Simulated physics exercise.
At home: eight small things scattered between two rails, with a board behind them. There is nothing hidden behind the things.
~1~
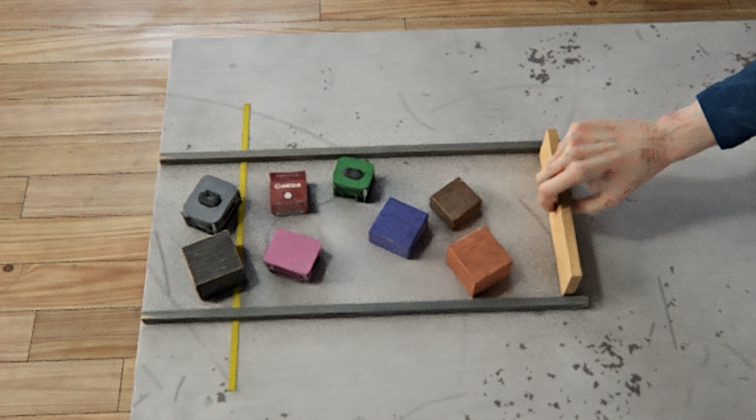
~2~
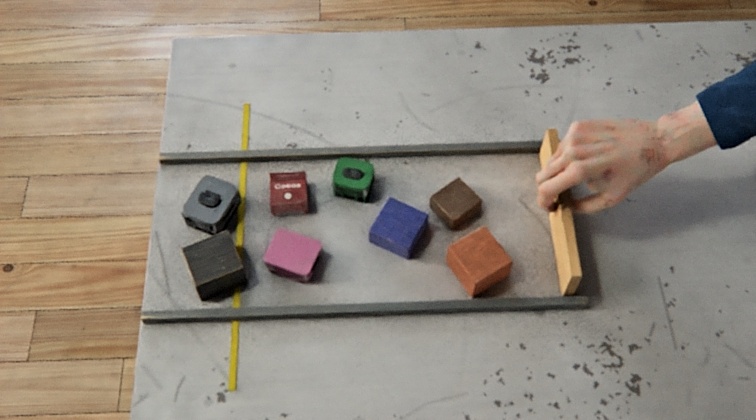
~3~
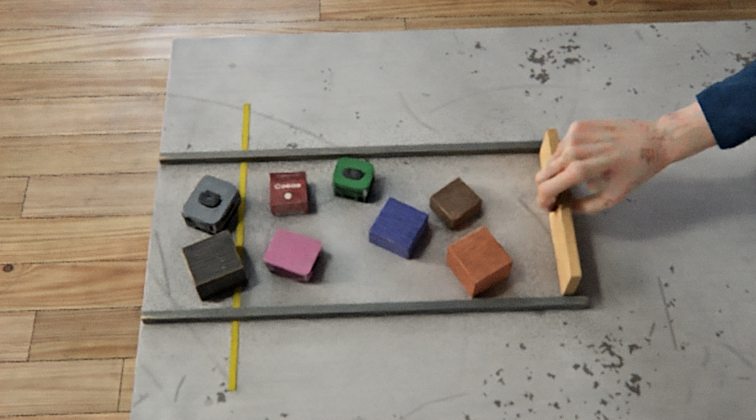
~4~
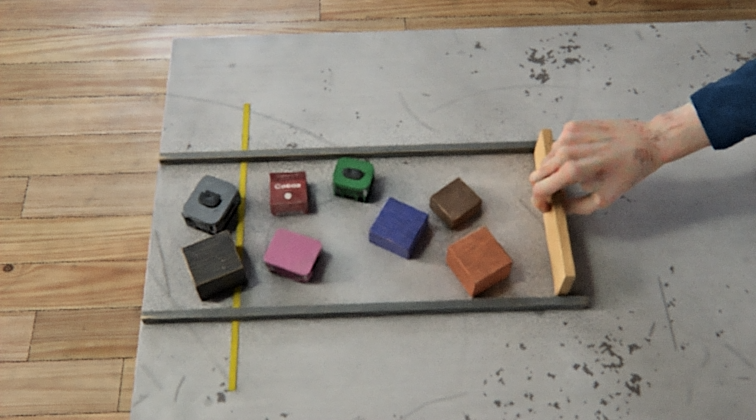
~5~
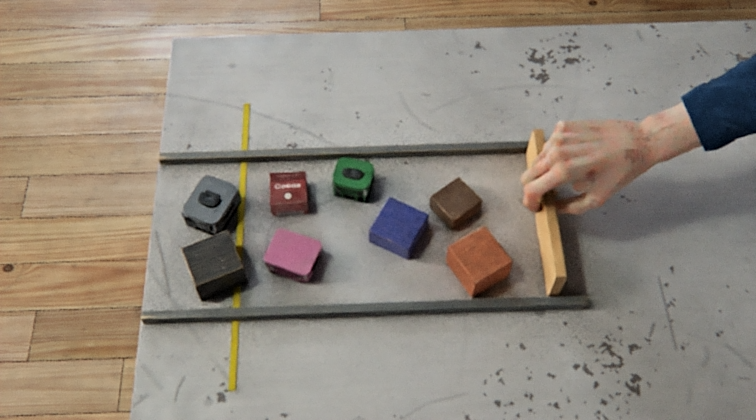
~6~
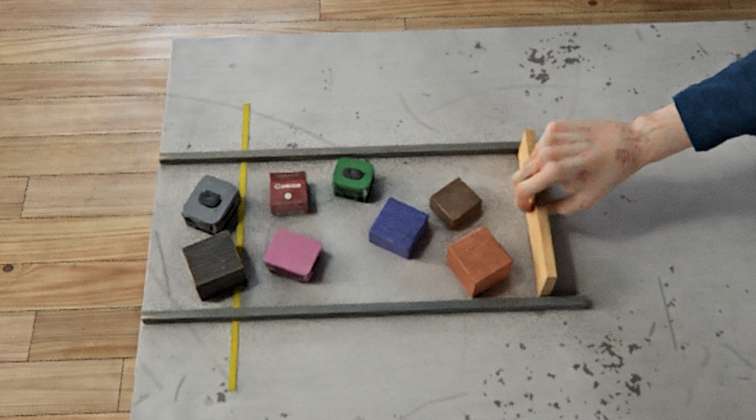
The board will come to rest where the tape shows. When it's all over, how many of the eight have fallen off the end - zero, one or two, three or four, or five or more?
One or two have fallen off.
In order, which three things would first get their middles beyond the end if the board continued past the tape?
The black block goes first, followed by the grey case and then the pink case.
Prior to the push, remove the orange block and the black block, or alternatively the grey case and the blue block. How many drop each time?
Try 1: 1; try 2: 1.
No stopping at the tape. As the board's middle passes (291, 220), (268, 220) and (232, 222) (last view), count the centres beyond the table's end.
Place by place: 0, 1 and 2.
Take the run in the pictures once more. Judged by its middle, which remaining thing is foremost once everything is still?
The one you want is the pink case.
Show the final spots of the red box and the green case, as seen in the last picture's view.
Final centres, first then second: (184, 184), (226, 171).
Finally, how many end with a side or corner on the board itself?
That makes 3.
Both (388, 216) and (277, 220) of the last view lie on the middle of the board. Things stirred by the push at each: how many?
At the first place 5, at the second 8.
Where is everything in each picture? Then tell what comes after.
In the first frame, grey case (212, 206); black block (215, 265); red box (289, 193); board (560, 211); tape (240, 233).
In the second frame, black block (215, 265); brown block (455, 203).
In the third frame, red box (289, 193); pink case (294, 257).
In the fourth frame, grey case (212, 206); blue block (399, 228).
In the fifth frame, black block (215, 265); board (545, 211).
In the sixth frame, grey case (212, 206); black block (215, 265); red box (289, 193); board (537, 211); tape (240, 233).
Soon after, none off yet; grey case at rest near (212, 206); black block at rest near (215, 265); red box at rest near (289, 193).
In the end, the number that fall off is one or two; gone, black block and grey case.
